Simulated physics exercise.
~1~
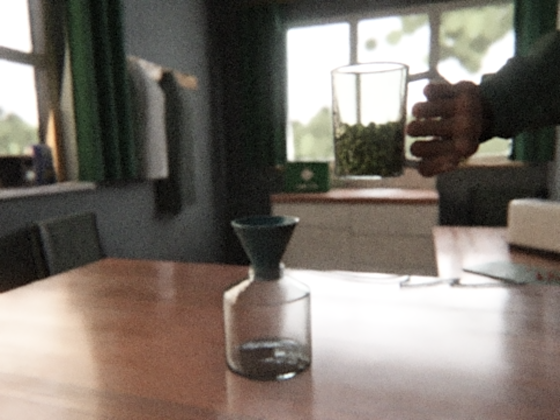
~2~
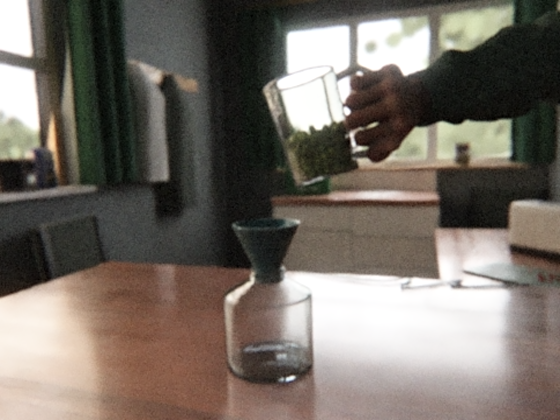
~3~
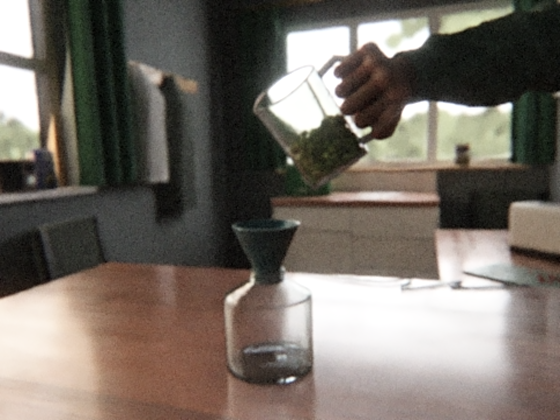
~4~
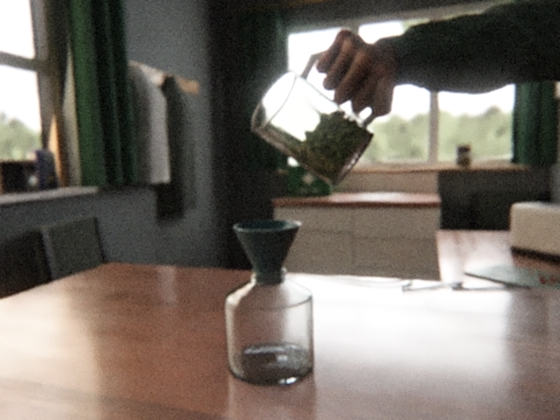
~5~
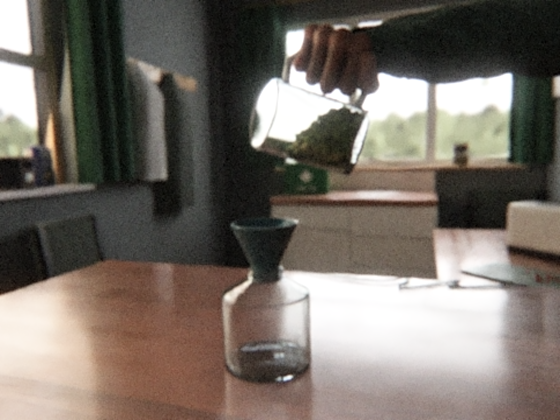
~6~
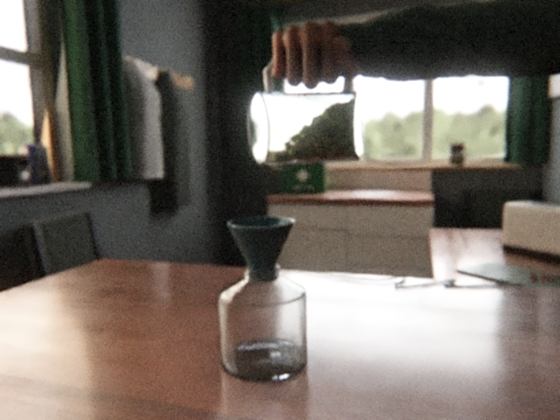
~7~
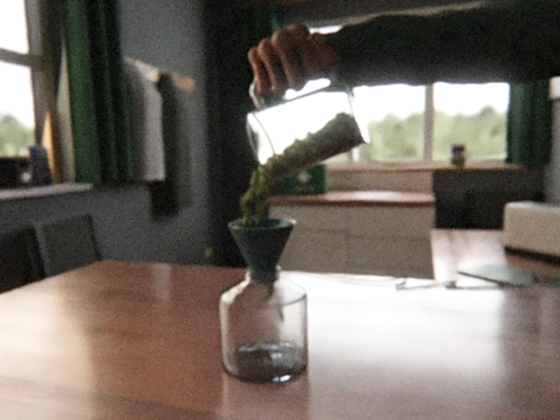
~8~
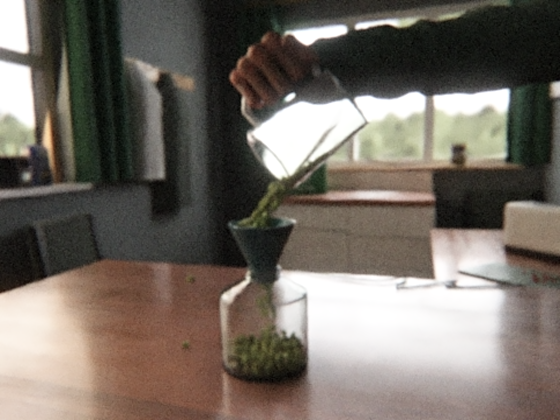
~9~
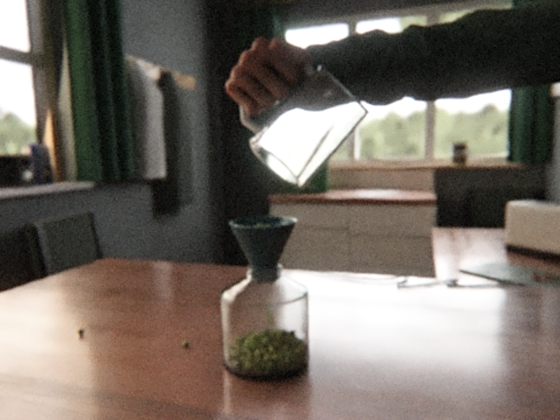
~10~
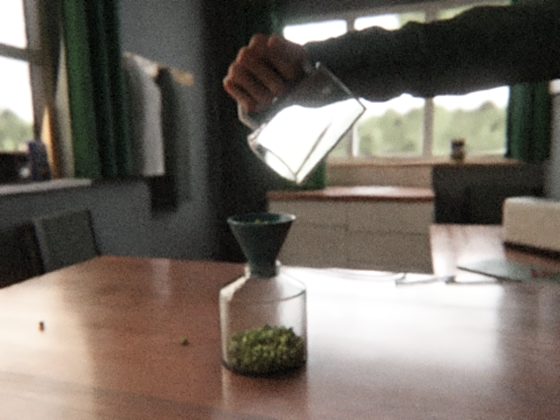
A hand in a dark sleeve holds a clear measuring cup of green dried peas above a wooden table, seen from across the tabletop in a dim room with green curtains and bright windows. Below stands a clear glass jar with a dark green funnel in its neck. The hand moves the cup left and tips it onto its side, and the peas slide toward the rim. They stream into the funnel and drop into the jar, while a couple scatter on the table. The cup ends empty, tilted mouth down, with most peas heaped in the jar.
